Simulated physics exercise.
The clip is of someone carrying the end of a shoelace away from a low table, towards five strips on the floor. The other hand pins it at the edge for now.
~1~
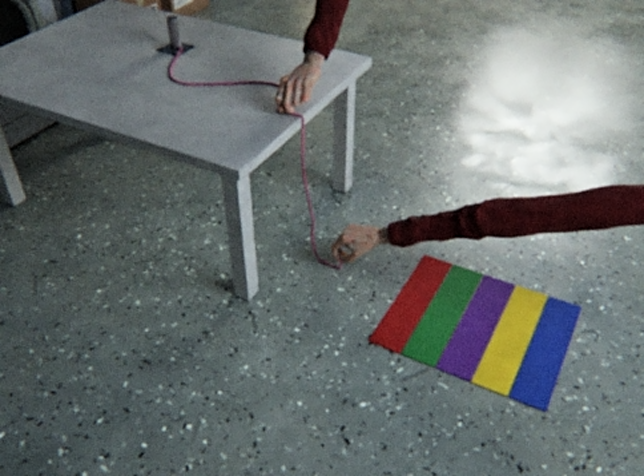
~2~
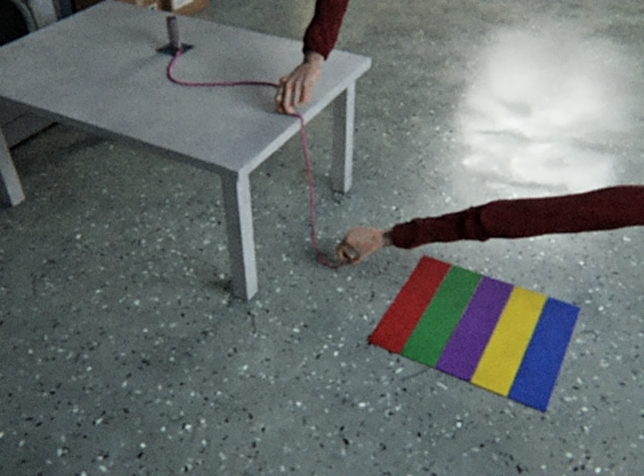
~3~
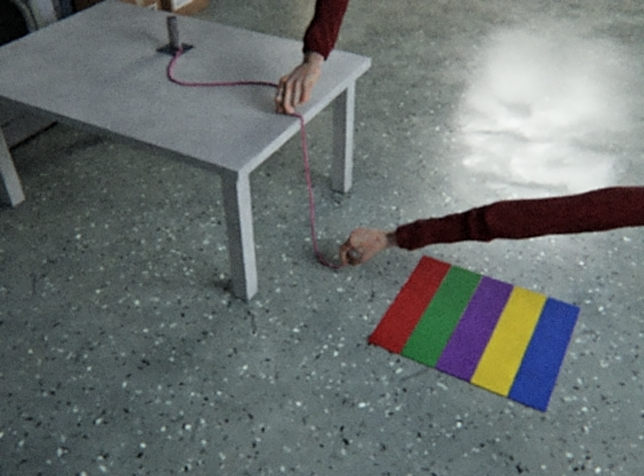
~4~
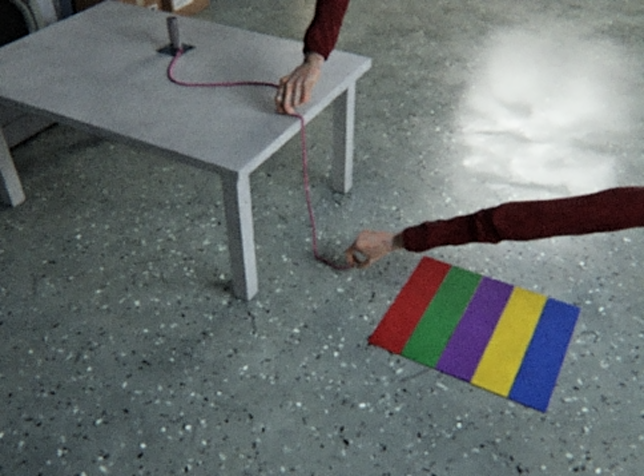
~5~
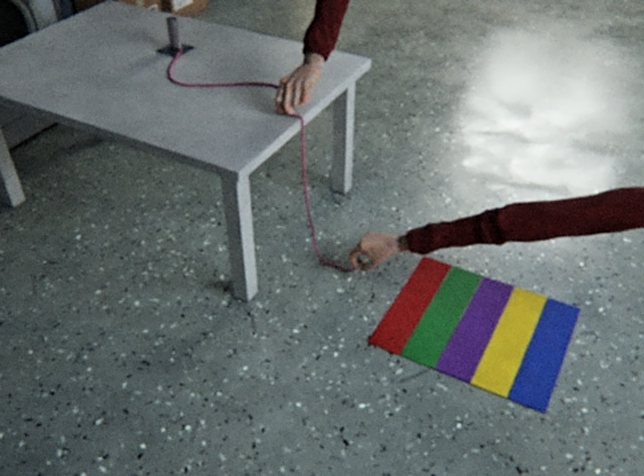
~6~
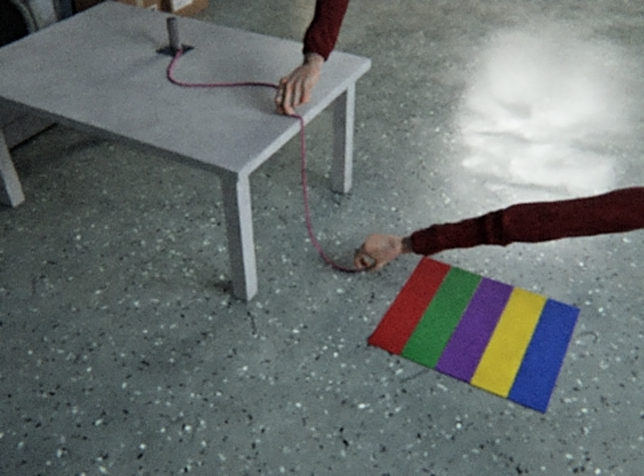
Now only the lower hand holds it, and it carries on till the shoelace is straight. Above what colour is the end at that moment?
Over yellow.
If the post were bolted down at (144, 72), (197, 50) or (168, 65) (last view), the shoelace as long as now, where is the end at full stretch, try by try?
Near (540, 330), (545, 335) and (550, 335).
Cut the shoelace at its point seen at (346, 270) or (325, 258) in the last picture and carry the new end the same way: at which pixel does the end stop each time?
About (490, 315) and (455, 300).
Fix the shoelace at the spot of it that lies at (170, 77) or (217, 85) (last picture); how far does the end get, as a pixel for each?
About (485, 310) and (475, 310).
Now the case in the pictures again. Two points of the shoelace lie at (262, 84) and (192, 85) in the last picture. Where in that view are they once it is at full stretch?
They go to (294, 99) and to (244, 78).
Early on, end near (452, 300); over green.
Midway, end near (495, 316); over purple.
At the end of the slack, end near (522, 325); over yellow. The end stops over the yellow strip.
